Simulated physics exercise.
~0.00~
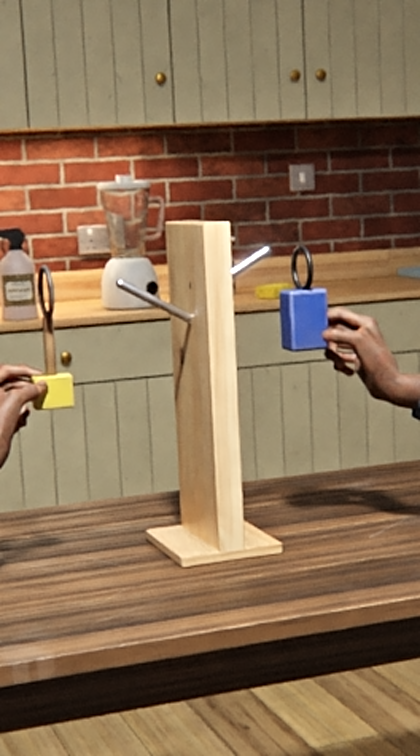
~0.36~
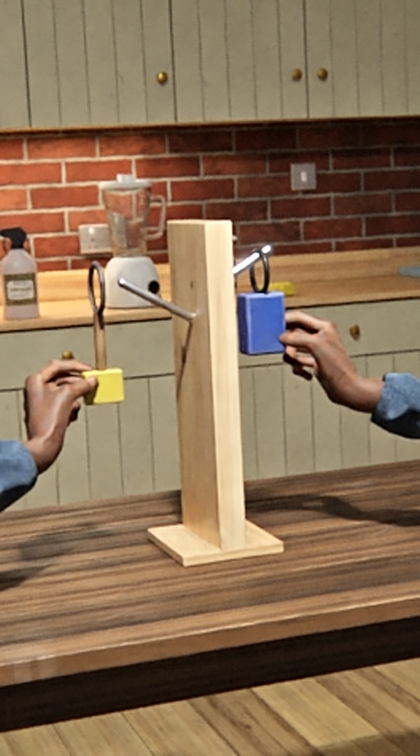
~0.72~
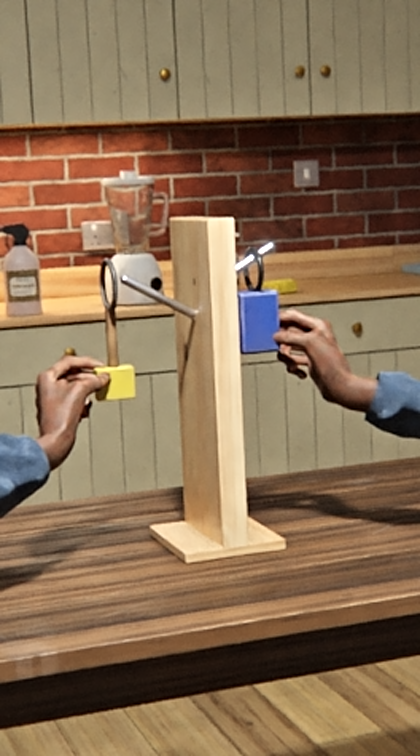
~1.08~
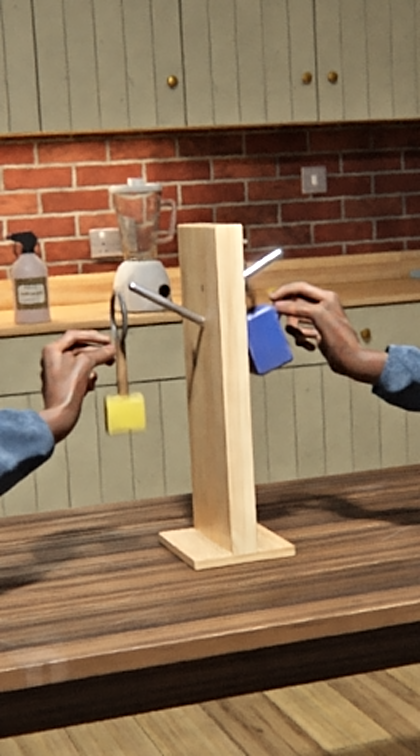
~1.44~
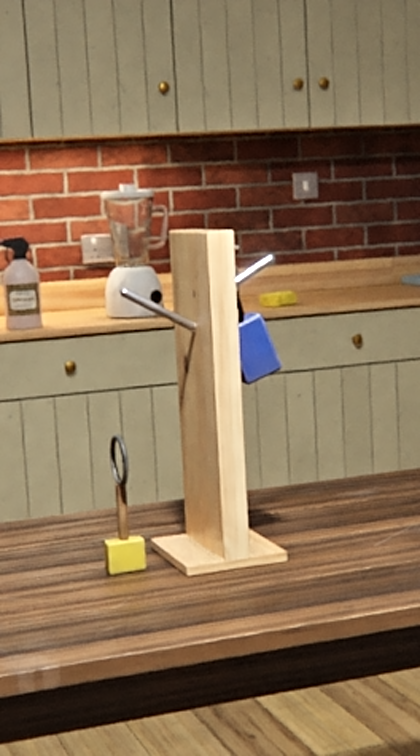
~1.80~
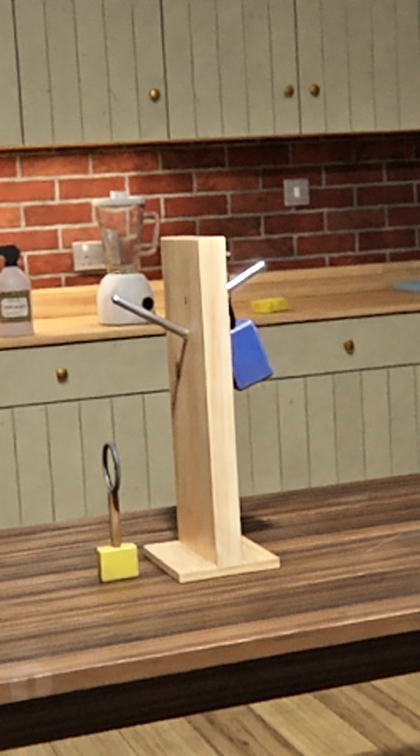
Yellow and blue blocks with loops being lifted to a wooden peg stand by two hands, yellow dropping to the table, blue hanging tilted.
